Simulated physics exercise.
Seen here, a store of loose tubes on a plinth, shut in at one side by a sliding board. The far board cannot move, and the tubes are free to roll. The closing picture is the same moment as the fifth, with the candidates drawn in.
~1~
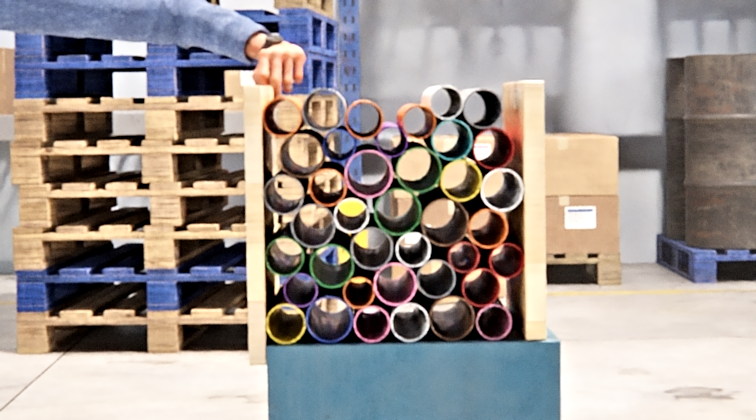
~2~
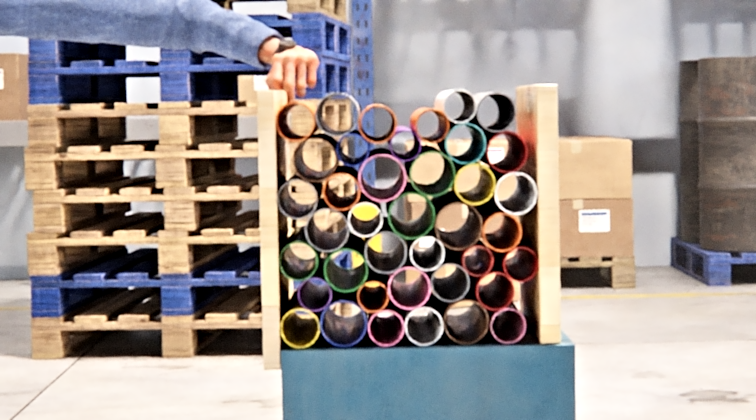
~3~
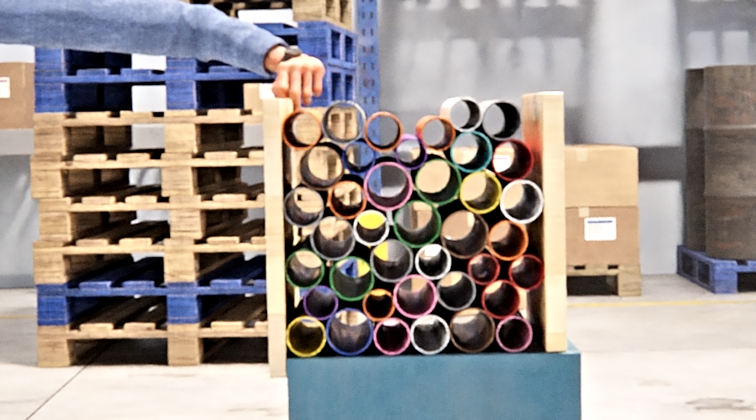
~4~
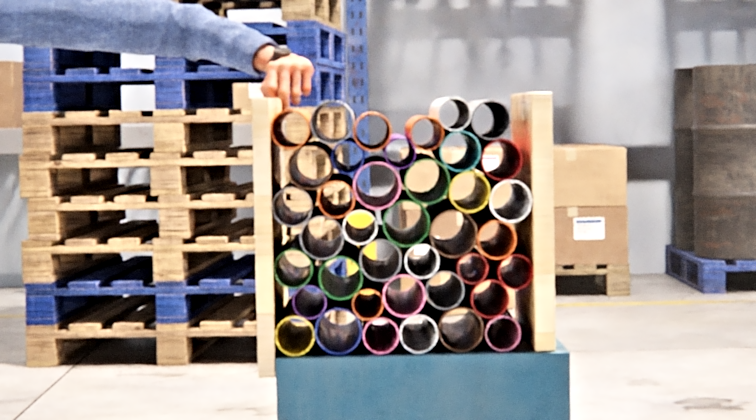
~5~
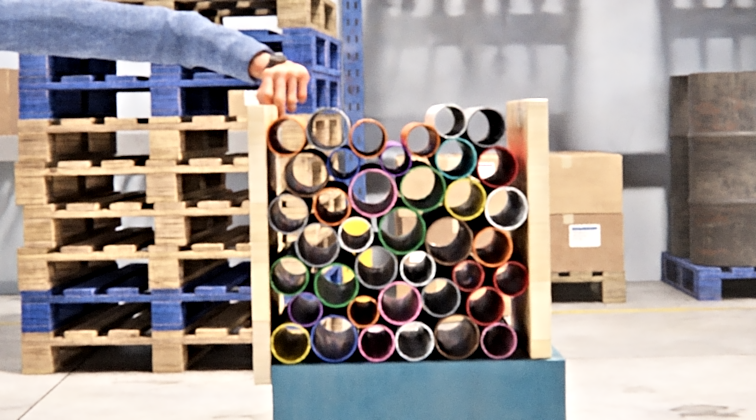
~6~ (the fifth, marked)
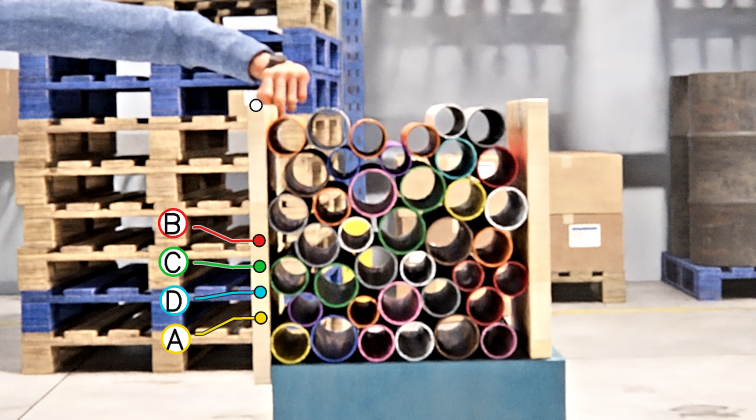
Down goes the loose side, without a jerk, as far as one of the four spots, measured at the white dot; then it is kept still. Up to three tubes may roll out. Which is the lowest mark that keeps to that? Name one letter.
The answer is mark B.
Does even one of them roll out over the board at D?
Yes.
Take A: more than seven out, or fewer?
It loses more than seven.
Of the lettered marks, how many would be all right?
One of them.
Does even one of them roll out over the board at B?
Yes.
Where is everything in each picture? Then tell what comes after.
In the first picture, a pink tube (494, 323); a grey tube (436, 279); a grey tube (372, 249).
In the second picture, a grey tube (386, 253); a white tube (366, 220).
In the third picture, a yellow tube (481, 192); a blue tube (359, 158).
In the fourth picture, side board (272, 228).
In the fifth picture, a yellow tube (290, 343); a pink tube (499, 341); a grey tube (441, 298).
On the marked copy, A at (261, 318); B at (259, 241); C at (259, 267); D at (260, 292); the white dot at (256, 106).
With B. Early on, top of the board (266, 166).
Further on, top of the board (268, 237).
At the end, top of the board (268, 240), three out over the board.
As for the rest, A more than three out over the board; C more than three out over the board; D more than three out over the board.
